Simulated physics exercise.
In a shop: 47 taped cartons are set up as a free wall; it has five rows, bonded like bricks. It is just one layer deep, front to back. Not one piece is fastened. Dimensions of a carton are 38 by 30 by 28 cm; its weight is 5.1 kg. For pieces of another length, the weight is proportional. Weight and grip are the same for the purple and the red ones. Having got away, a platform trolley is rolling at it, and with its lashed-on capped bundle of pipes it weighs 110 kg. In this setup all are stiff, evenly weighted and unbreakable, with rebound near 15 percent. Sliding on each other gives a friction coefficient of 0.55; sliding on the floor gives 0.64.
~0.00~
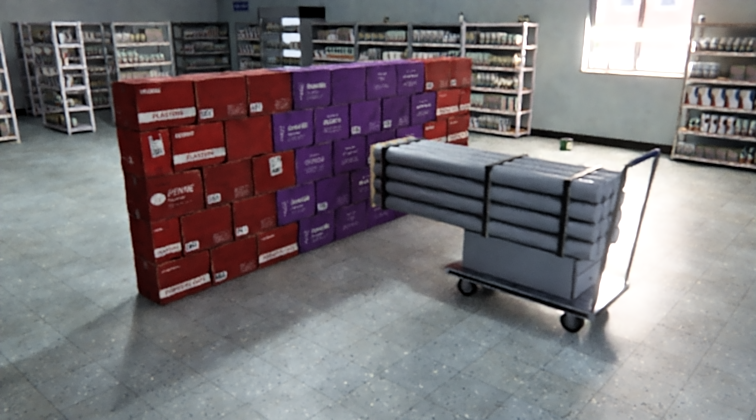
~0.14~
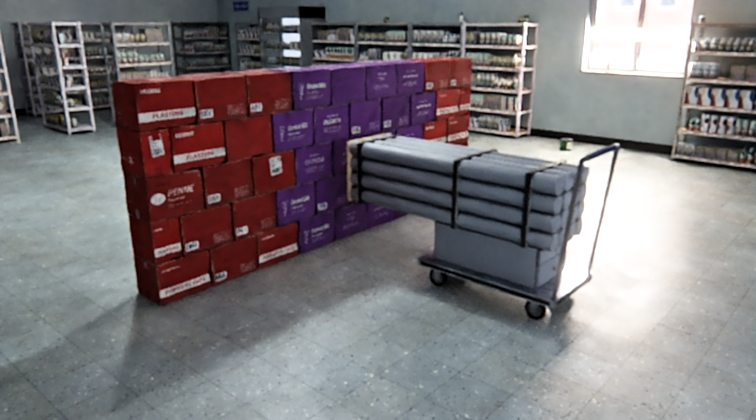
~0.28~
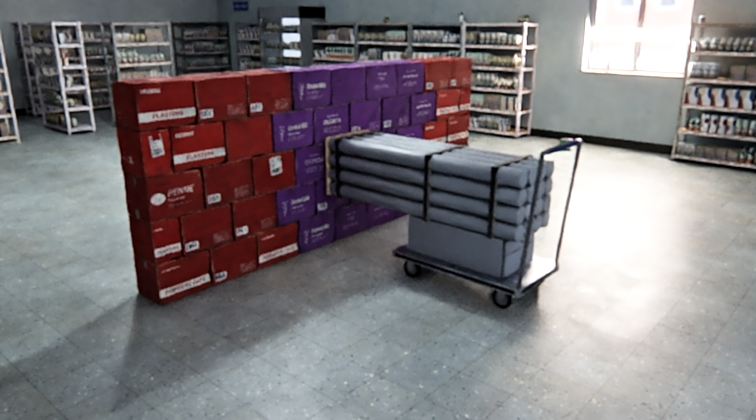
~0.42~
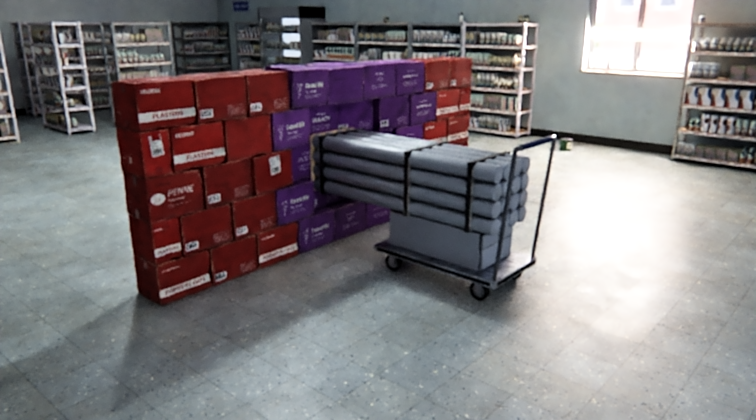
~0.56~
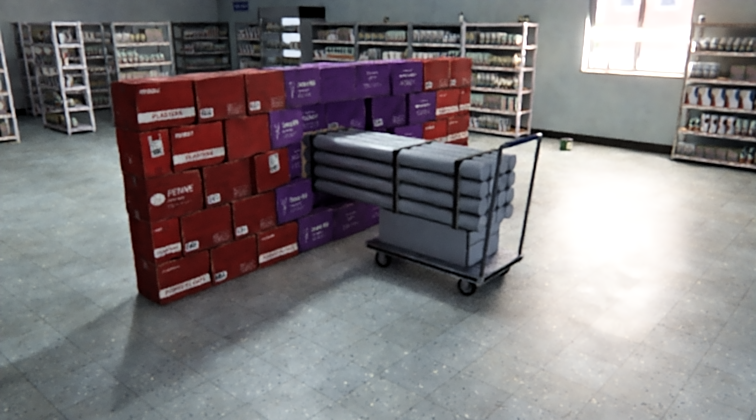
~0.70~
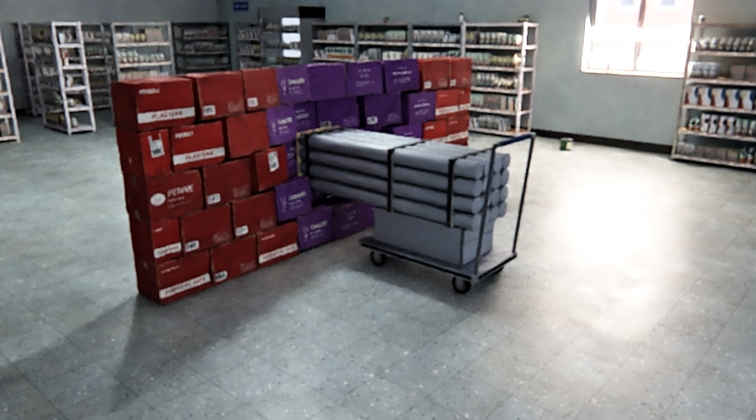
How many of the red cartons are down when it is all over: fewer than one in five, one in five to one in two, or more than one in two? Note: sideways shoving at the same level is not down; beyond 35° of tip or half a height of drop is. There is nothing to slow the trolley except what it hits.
Fewer than one in five.
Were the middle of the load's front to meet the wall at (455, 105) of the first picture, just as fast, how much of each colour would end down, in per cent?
Result - red: 30 percent, purple: 10 percent.
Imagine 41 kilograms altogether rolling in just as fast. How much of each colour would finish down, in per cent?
Down by colour: Red 0, purple 0 per cent.
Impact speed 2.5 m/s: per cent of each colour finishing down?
You'd end up with red at 0 per cent down and purple at 50 per cent.
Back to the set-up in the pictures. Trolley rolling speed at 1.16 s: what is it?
Roughly 0.1 m/s.
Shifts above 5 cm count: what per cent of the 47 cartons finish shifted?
I count 30 % as shifted.
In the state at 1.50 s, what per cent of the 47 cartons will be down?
By then 30 %.
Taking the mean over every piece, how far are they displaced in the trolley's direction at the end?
Mean shift close to 30 cm.
Around 1.16 s, load 31 cm past the wall's line, still rolling; none of the 25 red cartons down (1 of 47 in all colours); top red carton unmoved; top purple carton tipped 29°.
Around 1.50 s, load 31 cm past the wall's line, stopped; 1 of the 25 red cartons down (14 of 47 in all colours); top red carton unmoved; top purple carton tipped 72°, 68 cm lower.
Finally (2.4 s), load 31 cm past the wall's line, stopped; 1 of the 25 red cartons down (14 of 47 in all colours); top red carton unmoved; top purple carton on its side. That is 4 per cent. Seen by the last camera, middles, top red carton near (424, 75), top purple carton near (350, 171).
